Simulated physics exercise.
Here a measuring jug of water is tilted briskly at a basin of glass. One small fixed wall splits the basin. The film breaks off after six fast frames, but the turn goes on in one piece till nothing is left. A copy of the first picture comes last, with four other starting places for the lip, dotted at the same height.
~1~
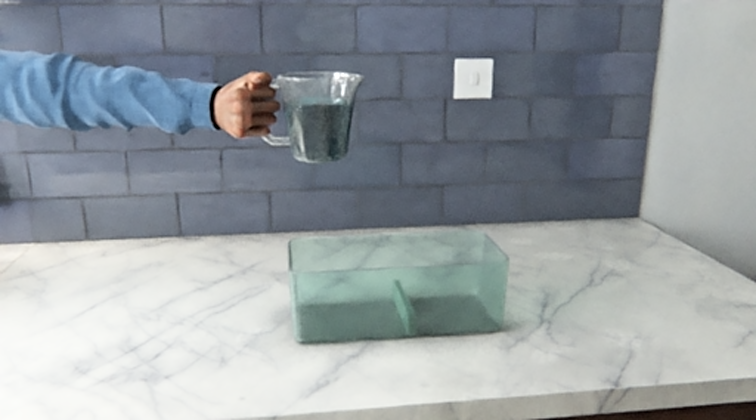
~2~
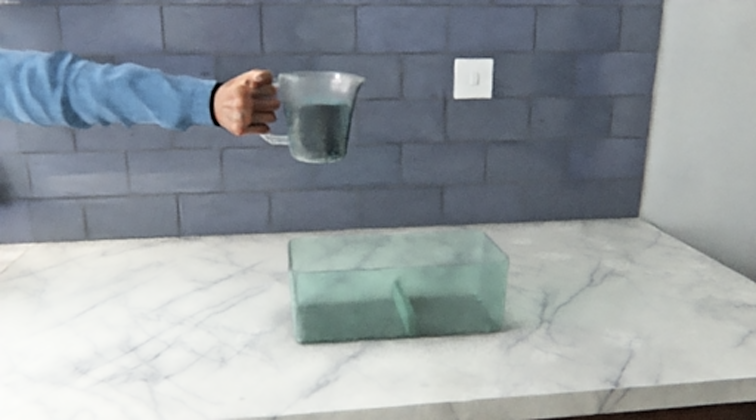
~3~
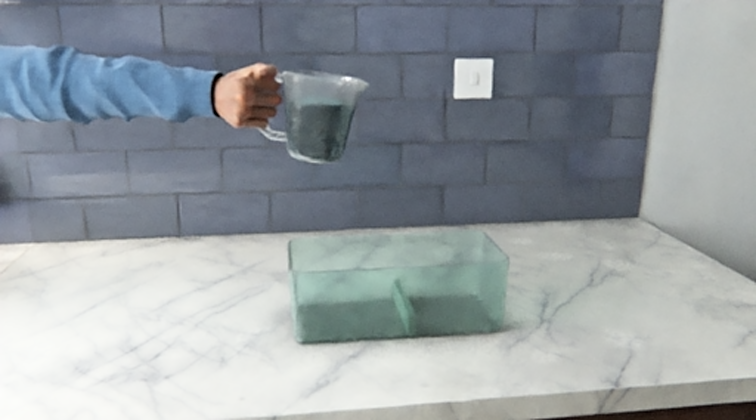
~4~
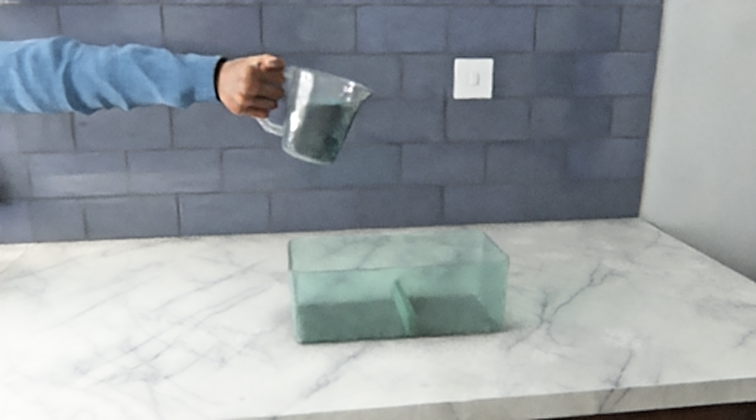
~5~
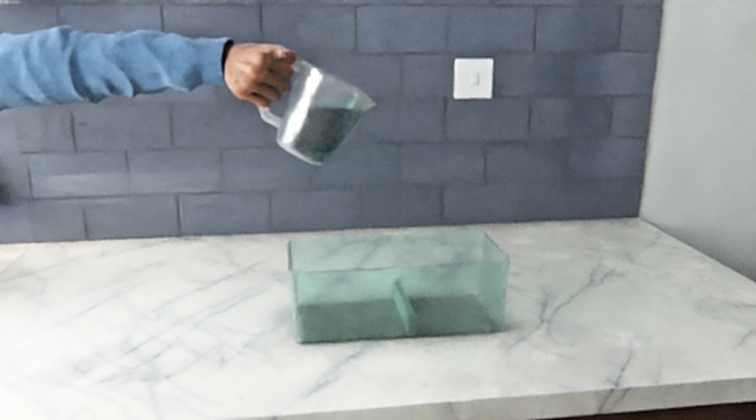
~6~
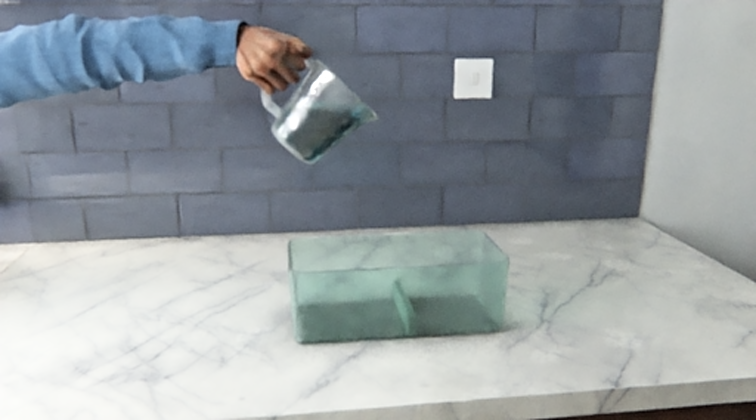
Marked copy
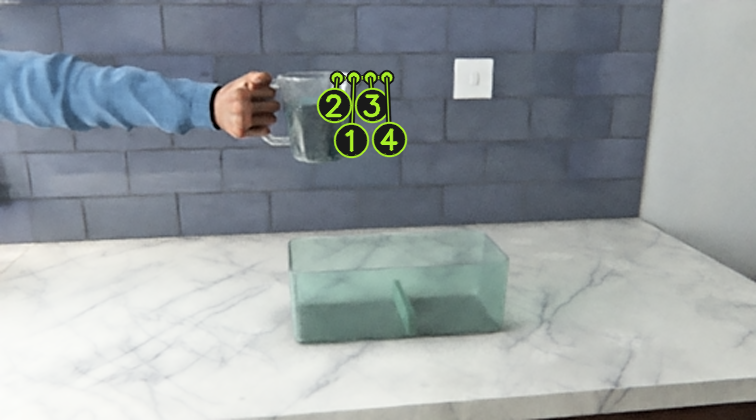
A hand in a blue sleeve held a clear measuring jug of dark liquid above a greenish glass basin with a low divider, then tilted it steadily to the right, with nothing leaving the lip.
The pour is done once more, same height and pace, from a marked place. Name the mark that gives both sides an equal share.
Spot 1 does it best.
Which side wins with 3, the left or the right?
The right one.
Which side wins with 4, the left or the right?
More ends on the right.
On the marked copy, 1 at (353, 77); 2 at (337, 78); 3 at (370, 77); 4 at (386, 77).
If 1 is chosen, about 50 % ends left of the wall and 46 % right of it; 3 % is lost outside.
If 2 is chosen, about 81 % ends left of the wall and 11 % right of it; 7 % is lost outside.
If 3 is chosen, about 23 % ends left of the wall and 73 % right of it; 4 % is lost outside.
If 4 is chosen, about 13 % ends left of the wall and 81 % right of it; 6 % is lost outside.
